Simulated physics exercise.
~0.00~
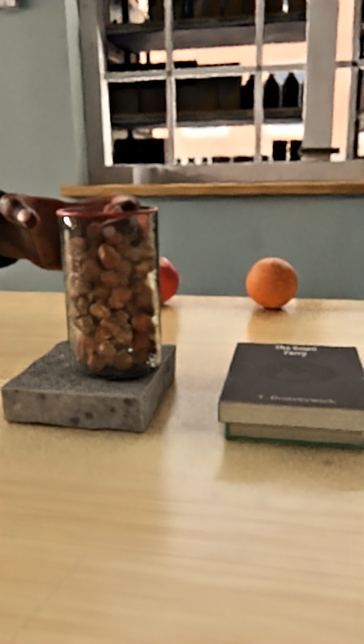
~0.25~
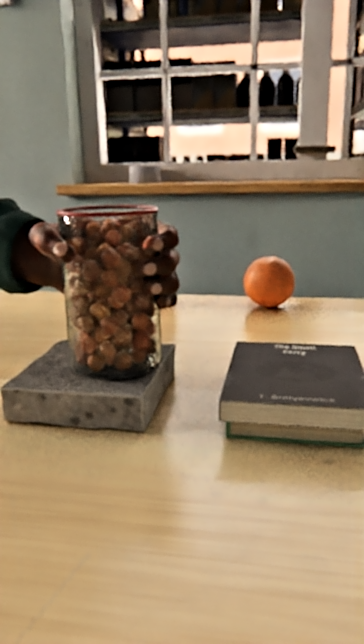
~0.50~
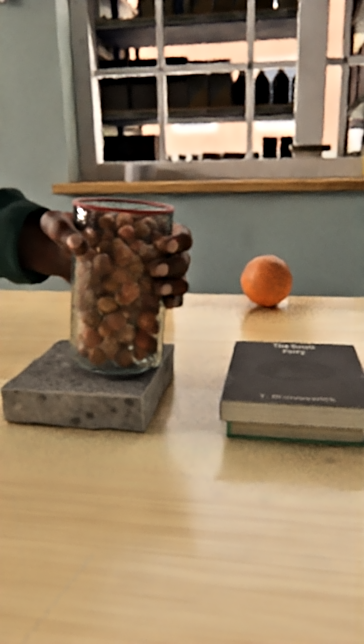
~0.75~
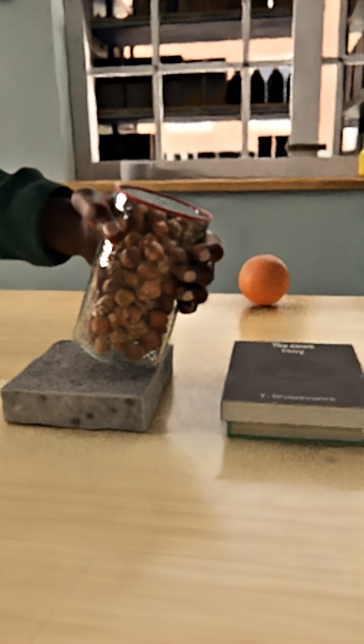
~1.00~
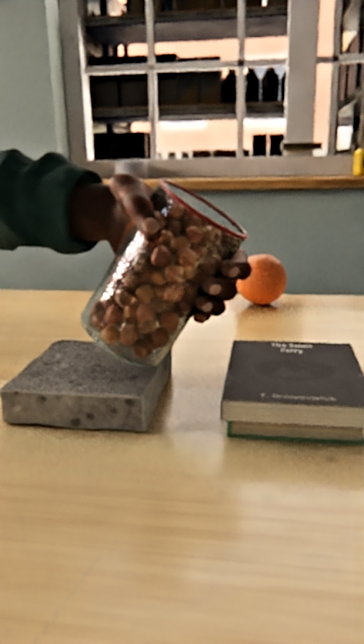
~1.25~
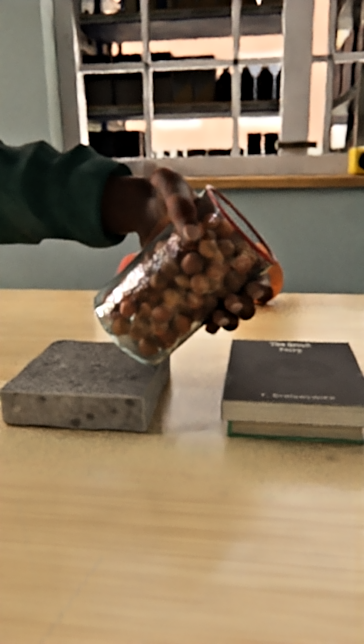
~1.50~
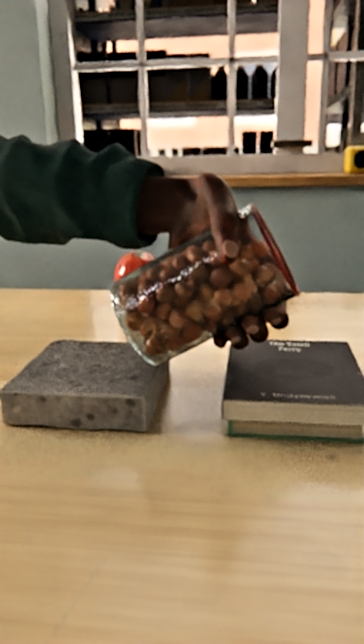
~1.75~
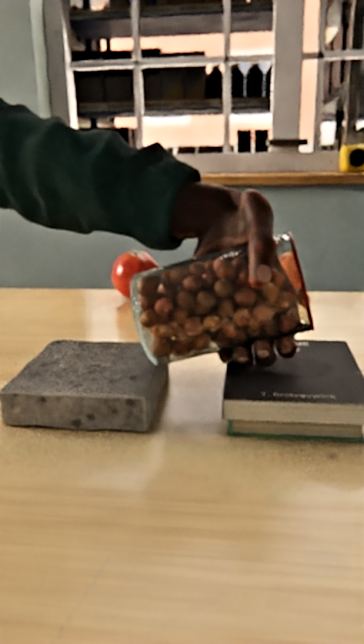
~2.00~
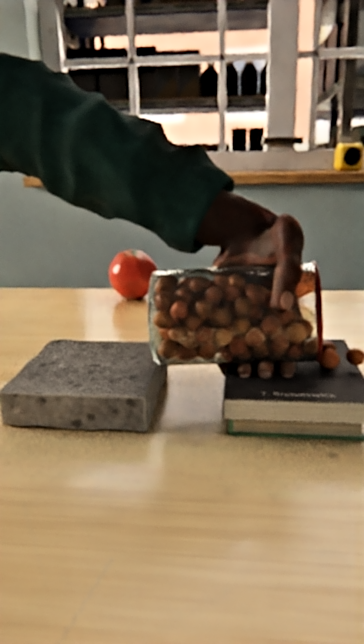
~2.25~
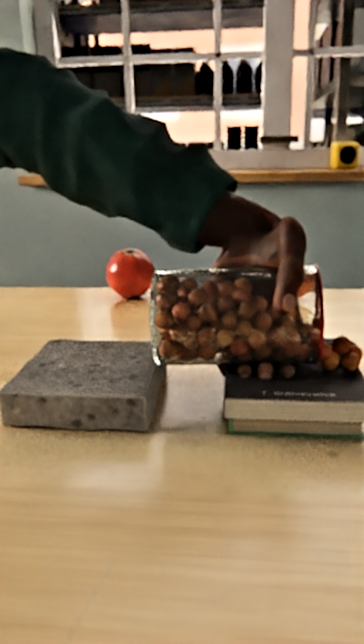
A hand in a dark green sleeve grips a clear, open glass full of brown hazelnuts on a grey stone slab at the left of a pale wooden table, seen from the front with a slight sideways drift. Two stacked books, the top one black, lie at the right, with an orange ball, a red fruit, and a window behind. The hand lifts the glass, tilts it rightward and carries it across the gap, the nuts staying inside. It lowers the glass on its side onto the books. A few hazelnuts roll out onto the black cover, while most remain inside.
